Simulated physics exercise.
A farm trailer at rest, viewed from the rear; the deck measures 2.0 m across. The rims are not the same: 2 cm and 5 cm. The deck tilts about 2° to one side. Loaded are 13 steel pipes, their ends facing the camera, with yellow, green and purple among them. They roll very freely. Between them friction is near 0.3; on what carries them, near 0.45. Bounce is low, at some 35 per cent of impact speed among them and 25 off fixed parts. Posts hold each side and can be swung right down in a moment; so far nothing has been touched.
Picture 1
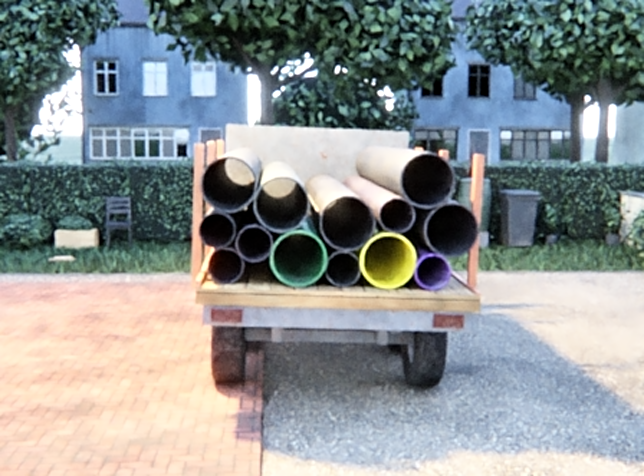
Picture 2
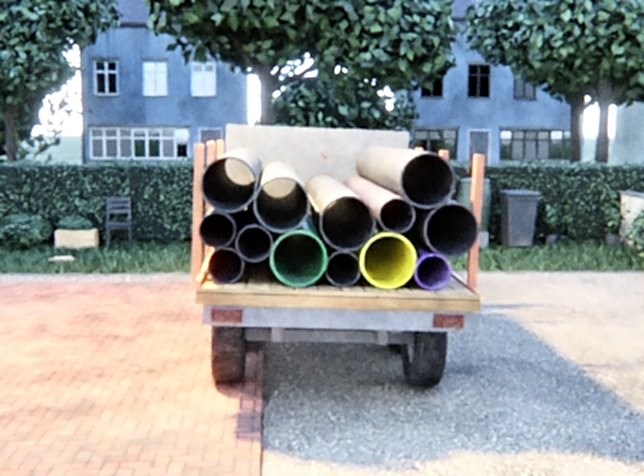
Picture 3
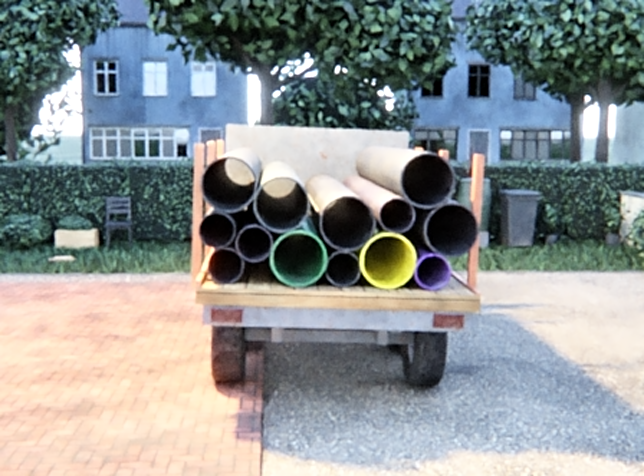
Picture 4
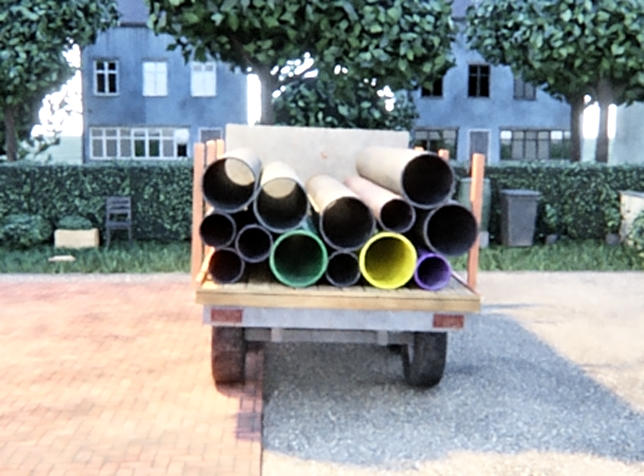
A trailer loaded with large pipes stands on a paved yard, seen from directly behind, half on reddish brick and half on grey ground, with a hedge, trees and a blue-grey building beyond. The dark-mouthed pipes are stacked between upright side posts, with green, yellow and purple ends along the bottom from left to right. Nothing moves, and the camera stays still.
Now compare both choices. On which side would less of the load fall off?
The left side loses fewer.
With the left side gone, after 1.7 s, yellow is on the deck, 65 cm from the right edge; green is on the deck, 70 cm from the left edge; purple is on the deck, 30 cm from the right edge; 3 of 13 are off.
With the left side gone, finally, yellow is on the deck, 65 cm from the right edge; green is on the deck, 70 cm from the left edge; purple is on the deck, 30 cm from the right edge; 3 of 13 are off.
With the right side gone, after 2.0 s, yellow is on the deck, 25 cm from the right edge, rolling right; green is on the deck, 85 cm from the right edge, rolling right; purple is dropping off the right side; 4 of 13 are off.
With the right side gone, finally, yellow is on the ground to the right; green is dropping off the right side; purple is on the ground to the right; 8 of 13 are off.
